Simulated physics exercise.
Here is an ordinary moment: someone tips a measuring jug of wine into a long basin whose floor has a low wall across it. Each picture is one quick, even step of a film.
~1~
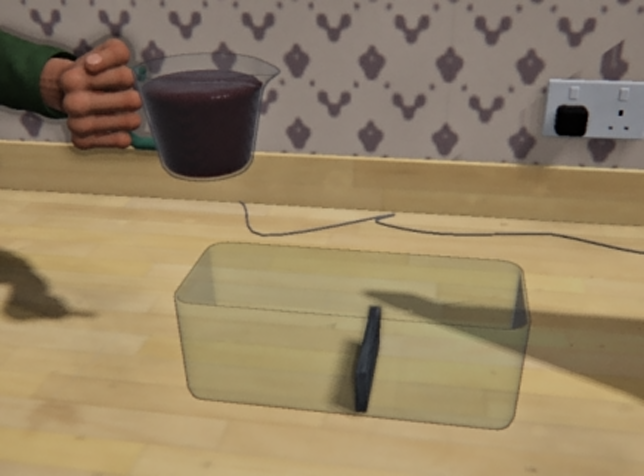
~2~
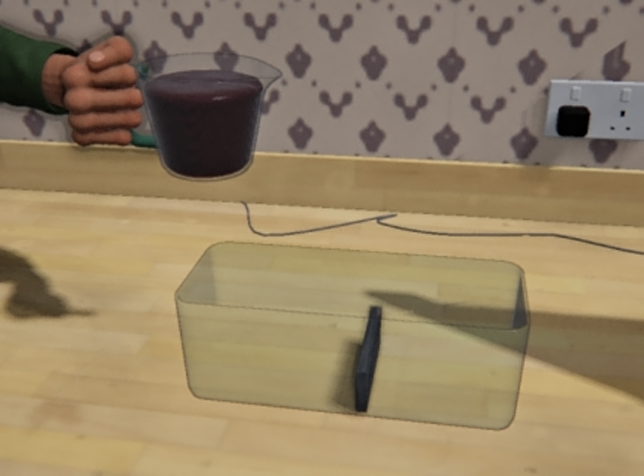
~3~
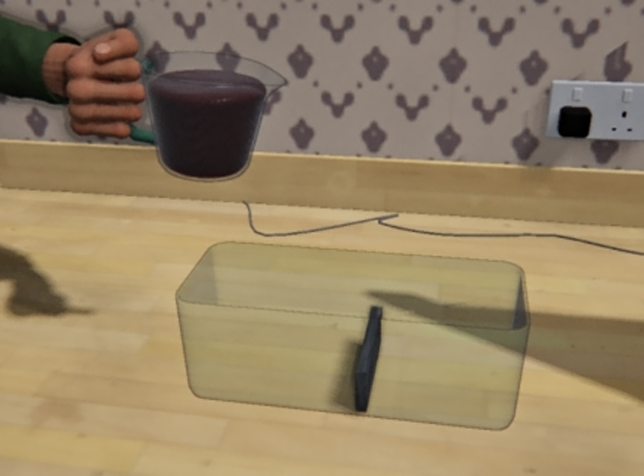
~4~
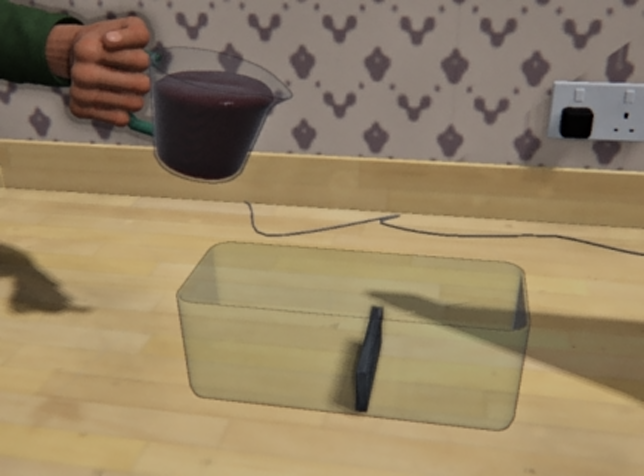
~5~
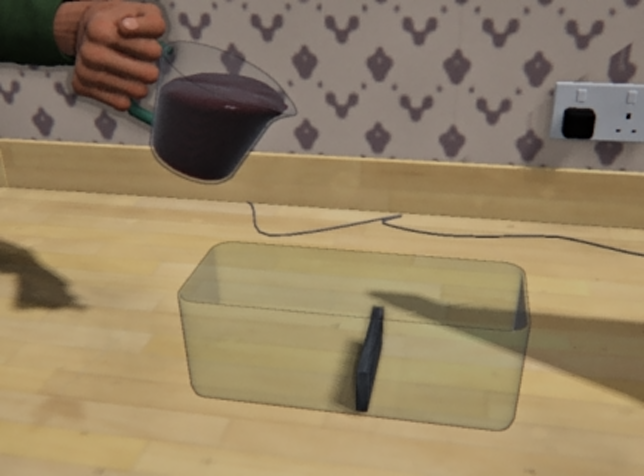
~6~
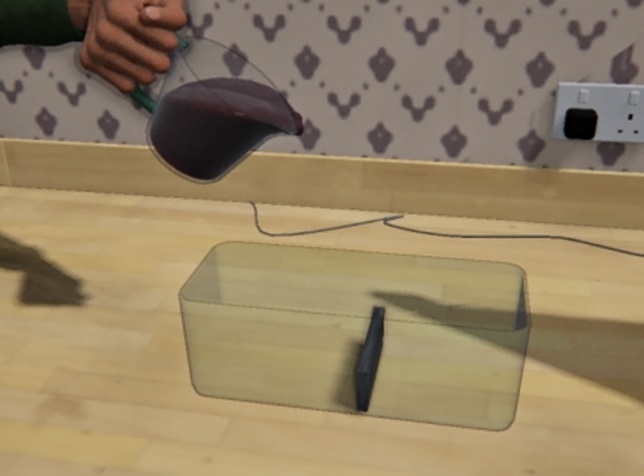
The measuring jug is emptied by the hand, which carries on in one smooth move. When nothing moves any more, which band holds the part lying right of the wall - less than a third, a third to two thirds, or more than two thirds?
The share right of the wall falls short of one third.
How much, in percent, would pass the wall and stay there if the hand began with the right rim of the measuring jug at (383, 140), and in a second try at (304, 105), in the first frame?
Near 80 % and 20 %.
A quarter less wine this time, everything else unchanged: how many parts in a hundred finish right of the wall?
Something like 5 per cent, give or take.
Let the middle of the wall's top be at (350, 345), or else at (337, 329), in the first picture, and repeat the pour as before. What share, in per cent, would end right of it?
First try close to 30 percent, second try close to 35 percent.
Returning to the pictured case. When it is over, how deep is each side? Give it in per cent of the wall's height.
About 50 left, about 10 right.
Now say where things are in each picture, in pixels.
Tilt 0°; pouring edge (280, 71); surface from (147, 81) to (263, 84); the long basin's rim runs from (193, 271) to (525, 296); the wall's top is at (369, 338), in the first frame.
Tilt 2°; pouring edge (282, 74); surface from (150, 79) to (265, 85), in the second frame.
Tilt 7°; pouring edge (286, 82); surface from (154, 77) to (268, 88), in the third frame.
Tilt 15°; pouring edge (292, 96); surface from (160, 77) to (275, 94), in the fourth frame.
Tilt 26°; pouring edge (297, 113); surface from (166, 82) to (287, 102), in the fifth frame.
Tilt 38°; pouring edge (298, 133); surface from (167, 94) to (294, 118); 3 per cent is over the edge, in the sixth frame.
A moment on, the measuring jug is tipped right over and 24 per cent is still to pour, 35 is left of the wall and 3 right of it.
Next, the measuring jug is tipped right over and 1 per cent is still to pour, 84 is left of the wall and 5 right of it.
Then the measuring jug is tipped right over and 0 per cent is still to pour, 84 is left of the wall and 9 right of it.
Later the measuring jug is tipped right over and 0 per cent is still to pour, 84 is left of the wall and 9 right of it.
At rest 85 per cent lies left of the wall, 9 right of it and 6 outside.
